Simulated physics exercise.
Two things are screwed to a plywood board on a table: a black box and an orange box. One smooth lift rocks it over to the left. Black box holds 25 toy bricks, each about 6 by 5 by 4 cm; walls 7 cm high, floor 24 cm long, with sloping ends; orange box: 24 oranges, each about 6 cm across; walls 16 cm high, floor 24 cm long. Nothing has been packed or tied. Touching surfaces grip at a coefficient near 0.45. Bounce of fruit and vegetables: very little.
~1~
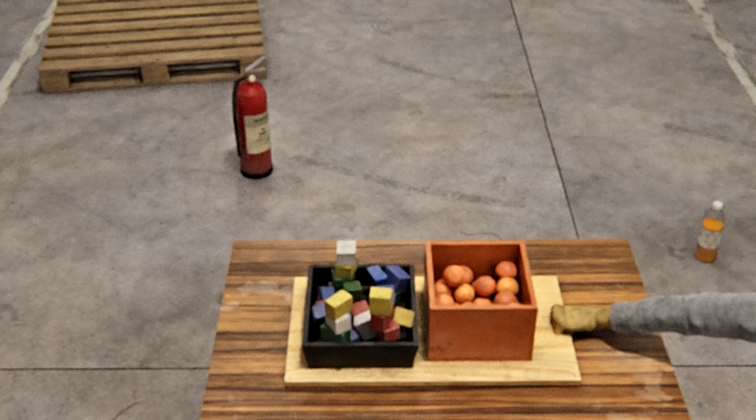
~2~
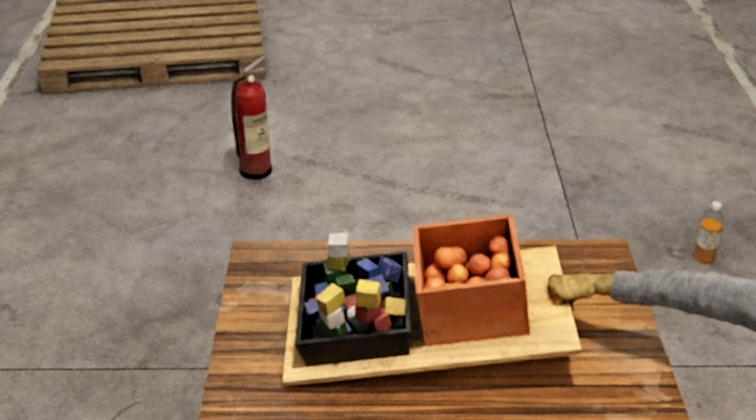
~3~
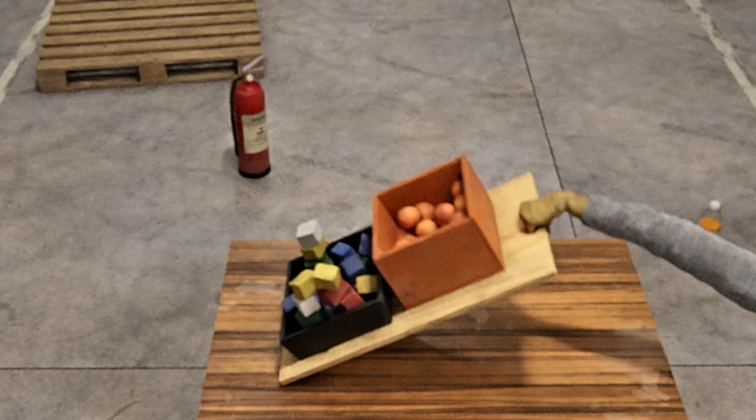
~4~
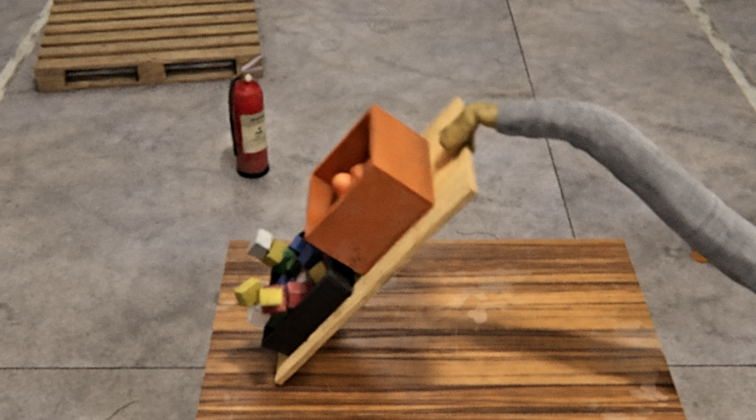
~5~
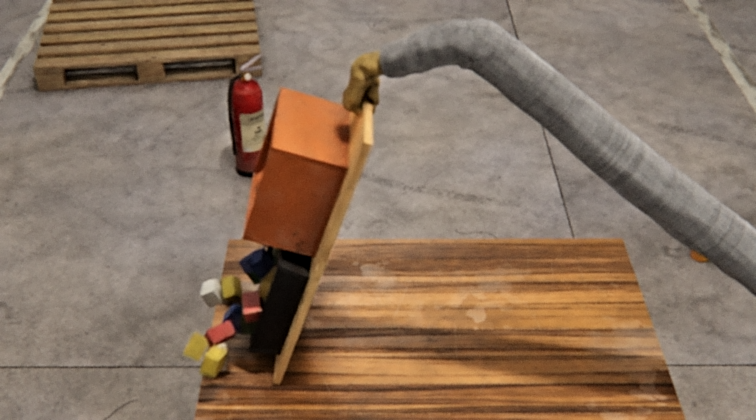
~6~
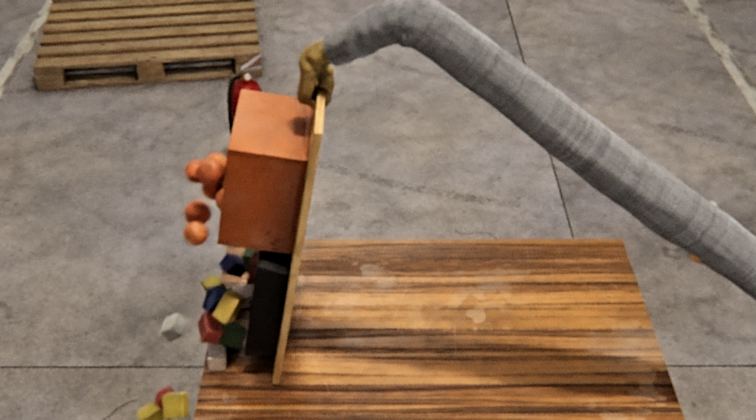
At the start, a black box of toy bricks and an orange box of orange balls sit on a plywood board on a table. A gloved hand lifts the board's right end, tilting it leftward. Bricks tumble from the black box, then orange balls leave the other as the board nears upright.
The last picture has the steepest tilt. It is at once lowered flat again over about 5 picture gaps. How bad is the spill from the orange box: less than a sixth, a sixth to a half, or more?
More than half of the oranges leave the orange box.
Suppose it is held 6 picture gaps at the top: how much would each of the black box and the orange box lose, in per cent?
Black box: 70%, orange box: 70%.
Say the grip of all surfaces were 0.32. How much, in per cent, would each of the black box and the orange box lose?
In that case the black box sheds 50 per cent, while the orange box sheds 90 per cent.
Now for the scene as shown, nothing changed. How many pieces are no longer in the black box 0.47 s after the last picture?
Roughly 20 for the black box.
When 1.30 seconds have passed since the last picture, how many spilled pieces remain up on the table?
Some 12 in number.
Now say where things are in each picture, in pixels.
In the first frame (each is followed by its nearest rim corner in this view), orange box, (436, 307); black box, (307, 344); 0° from level; none out.
Orange box, (422, 291); black box, (300, 342); 8° from level, in the second frame.
Orange box, (378, 257); black box, (283, 339); 28° from level, in the third frame.
Orange box, (307, 234); black box, (263, 341); 52° from level; 1 out, the lowest brick at (269, 297), in the fourth frame.
Orange box, (244, 233); black box, (250, 346); 72° from level; 8 out, the lowest brick at (212, 293), in the fifth frame.
Orange box, (218, 238); black box, (245, 350); 80° from level; 21 out, the lowest brick at (151, 415), in the sixth frame.
Then, 0.21 s after the last picture, tilt 63°; black box 11 in, 14 out and orange box 9 in, 15 out.
Then, 0.47 s after the last picture, tilt 20°; black box 5 in, 20 out and orange box 3 in, 21 out.
Then, 0.83 s after the last picture, tilt 0°; black box 5 in, 20 out and orange box 3 in, 21 out.
Final count (1.30 s after the last picture), black box 5 in, 20 out and orange box 3 in, 21 out. Asked share, 21 of 24, 88 per cent.
